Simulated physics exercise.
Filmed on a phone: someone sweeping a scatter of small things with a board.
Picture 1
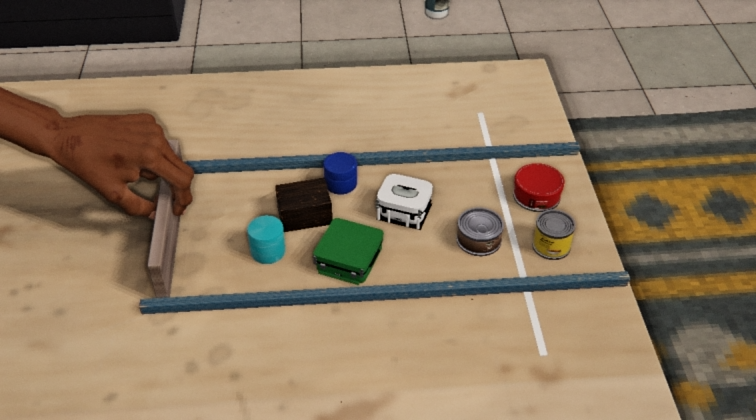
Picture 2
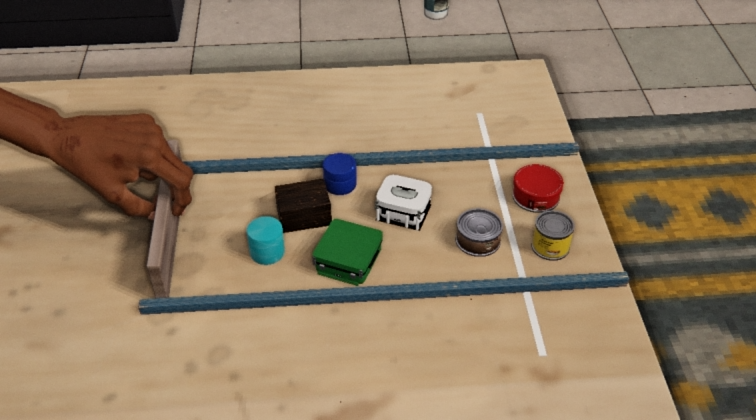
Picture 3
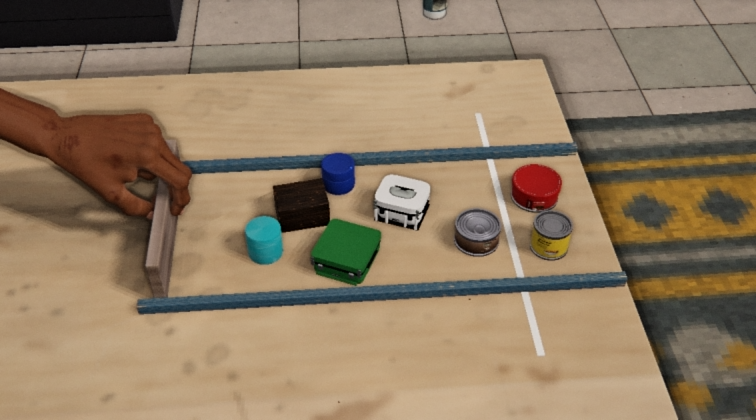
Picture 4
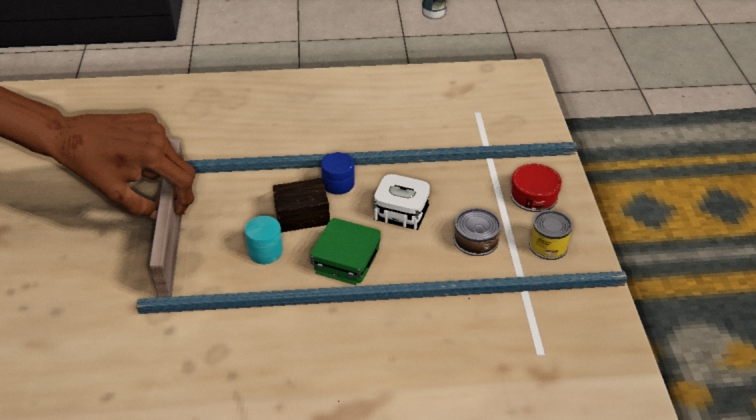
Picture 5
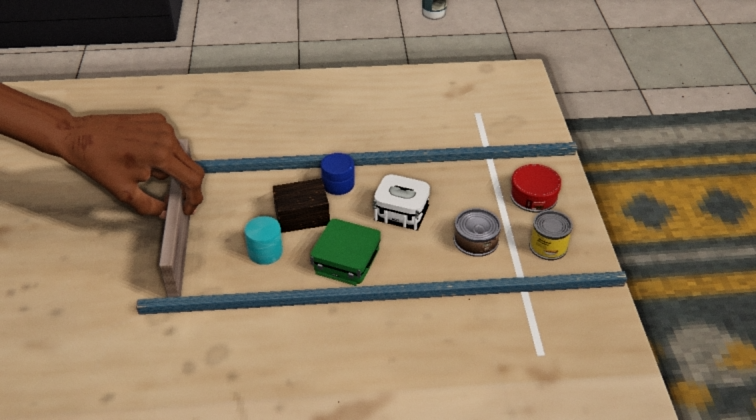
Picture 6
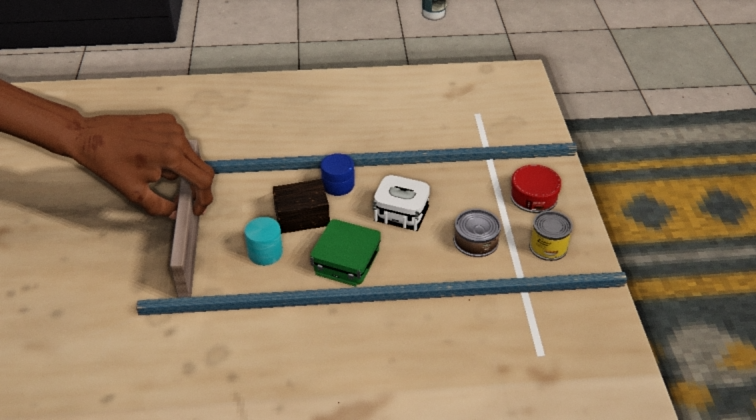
A wooden board held by a hand stays nearly still at the left, then slides slightly right between two blue rails, while the scattered small tins, lids and cases, some beyond a white line, remain in place on the table.
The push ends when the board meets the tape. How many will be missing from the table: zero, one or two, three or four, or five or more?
In the end the number that fall off is one or two.
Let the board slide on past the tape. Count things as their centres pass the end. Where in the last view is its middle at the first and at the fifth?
First at (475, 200), next at (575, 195).
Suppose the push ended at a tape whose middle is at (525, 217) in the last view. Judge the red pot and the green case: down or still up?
The red pot drops off, the green case stays on.
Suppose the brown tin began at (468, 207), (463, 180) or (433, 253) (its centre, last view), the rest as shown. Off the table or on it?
In turn it goes over; stays on; survives.
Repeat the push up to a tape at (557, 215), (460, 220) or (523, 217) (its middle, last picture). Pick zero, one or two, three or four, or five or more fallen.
In that order: Either three or four; none at all; 1 or 2.
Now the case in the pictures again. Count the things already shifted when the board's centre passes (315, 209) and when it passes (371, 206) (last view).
The counts are 3 and 5.
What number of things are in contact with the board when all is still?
The number is 4.
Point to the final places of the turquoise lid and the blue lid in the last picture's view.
The turquoise lid stops around (526, 220); the blue lid around (510, 166).
Soon after, none off yet; red pot at rest near (535, 189); yellow tin at rest near (551, 236); brown tin at rest near (477, 233).
Then, none off yet; red pot at rest near (535, 189); yellow tin at rest near (551, 236); brown tin at rest near (479, 232).
By the end, the number that fall off is one or two; fallen, red pot.
